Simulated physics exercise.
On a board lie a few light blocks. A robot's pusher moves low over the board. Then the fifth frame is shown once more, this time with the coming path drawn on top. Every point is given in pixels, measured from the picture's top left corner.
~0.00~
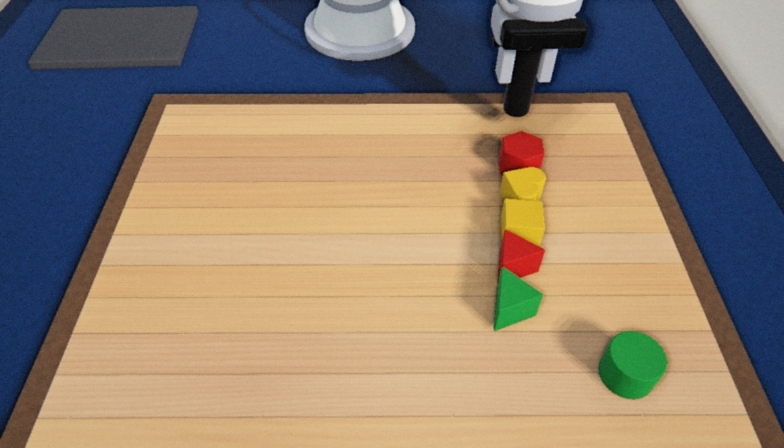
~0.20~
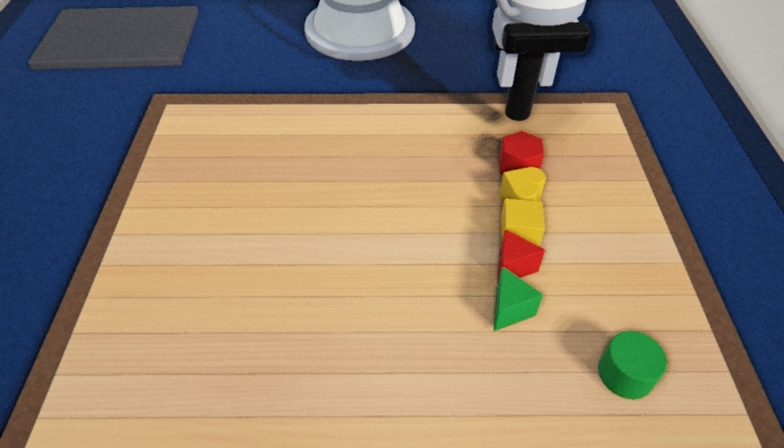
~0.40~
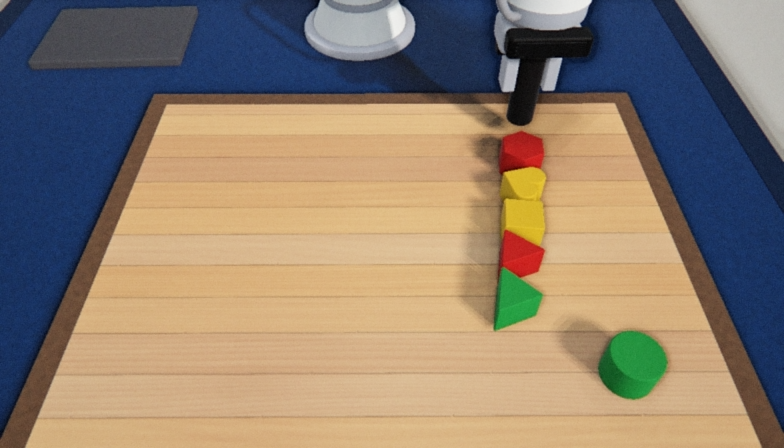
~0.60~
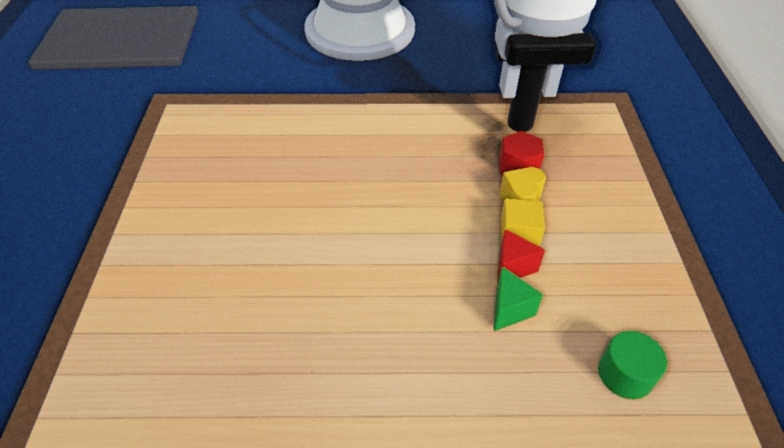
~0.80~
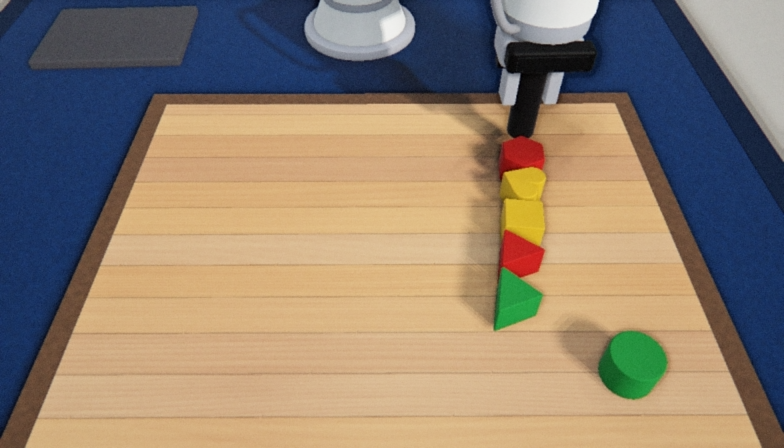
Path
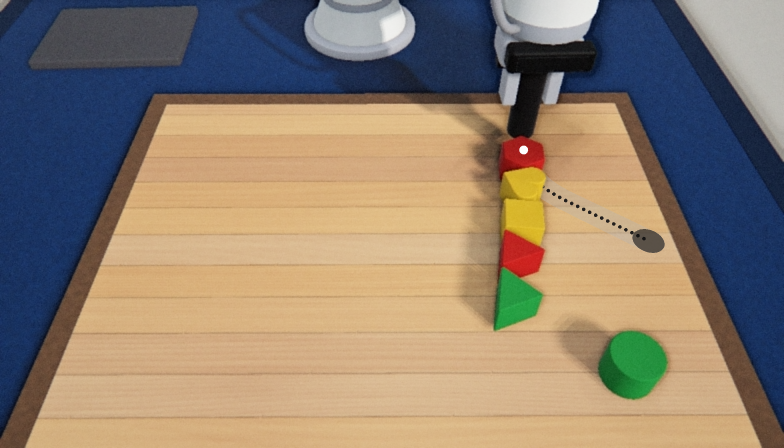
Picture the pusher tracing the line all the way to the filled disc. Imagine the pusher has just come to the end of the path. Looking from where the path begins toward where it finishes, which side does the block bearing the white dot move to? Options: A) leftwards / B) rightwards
My pick is B.
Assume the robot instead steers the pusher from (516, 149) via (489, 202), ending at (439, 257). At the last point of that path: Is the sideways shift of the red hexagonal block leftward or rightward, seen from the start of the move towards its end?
Its sideways move is to the left.
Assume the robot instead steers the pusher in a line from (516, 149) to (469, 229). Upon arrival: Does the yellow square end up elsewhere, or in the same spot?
Somewhere new.
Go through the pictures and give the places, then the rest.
Pusher tip (516, 111); block tops, green triangular piece (515, 290); red triangular piece (518, 247); red hexagonal block (523, 145); yellow square (525, 213); yellow heart block (526, 180), in the first picture.
Pusher (517, 114); blocks unchanged, in the second picture.
Pusher (519, 119); blocks unchanged, in the third picture.
Pusher (520, 125); blocks unchanged, in the fourth picture.
Pusher (520, 133); green triangular piece (515, 290); red triangular piece (518, 247); red hexagonal block (524, 150); yellow square (525, 213); yellow heart block (526, 180), in the fifth picture.
Path on the board, from (516, 149) through (540, 185) and (591, 213) to (648, 241); the dot is on the red hexagonal block.
On the path given first. One third of the way, pusher (545, 169); green triangular piece (510, 295), turned 30° anticlockwise; red triangular piece (506, 263); red hexagonal block (555, 189); yellow square (525, 242), turned 40° clockwise; yellow heart block (553, 218), turned 35° clockwise.
Two thirds of the way, pusher (597, 197); green triangular piece (509, 295), turned 35° anticlockwise; red triangular piece (499, 267), turned 20° clockwise; red hexagonal block (593, 217), turned 25° clockwise; yellow square (524, 250), turned 50° clockwise; yellow heart block (566, 238), turned 70° clockwise.
At the end, pusher (657, 225); green triangular piece (509, 295), turned 35° anticlockwise; red triangular piece (499, 267), turned 20° clockwise; red hexagonal block (603, 223), turned 55° clockwise; yellow square (524, 250), turned 50° clockwise; yellow heart block (566, 238), turned 70° clockwise.
